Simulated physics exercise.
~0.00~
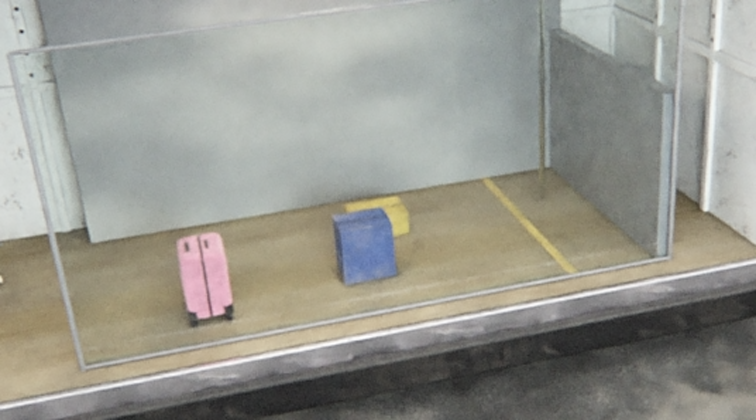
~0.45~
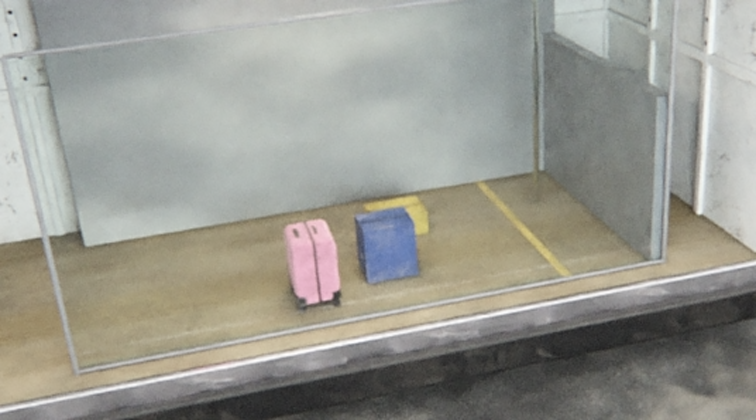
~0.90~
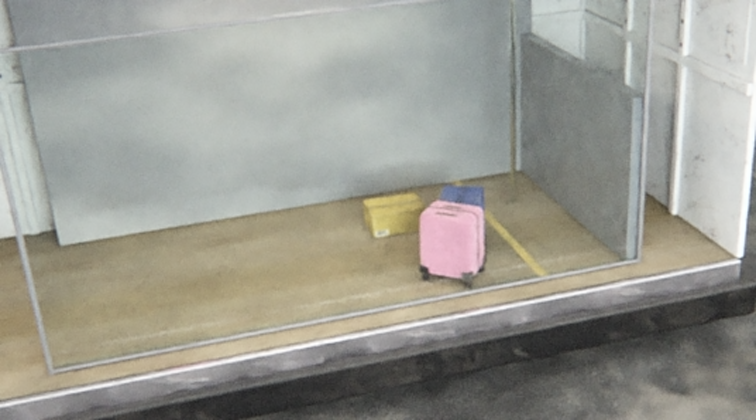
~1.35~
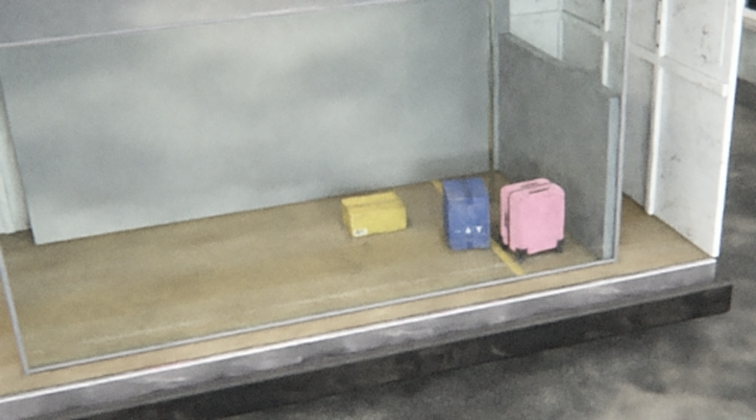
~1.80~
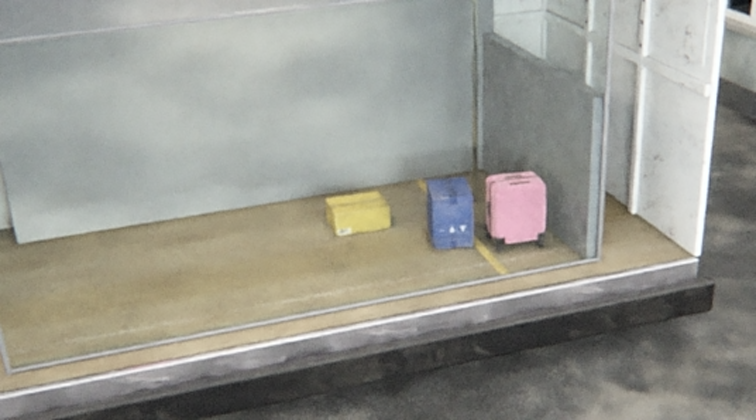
Pink wheeled case rolling right past blue and yellow cartons, crossing the yellow line while the shifted blue carton stops short.
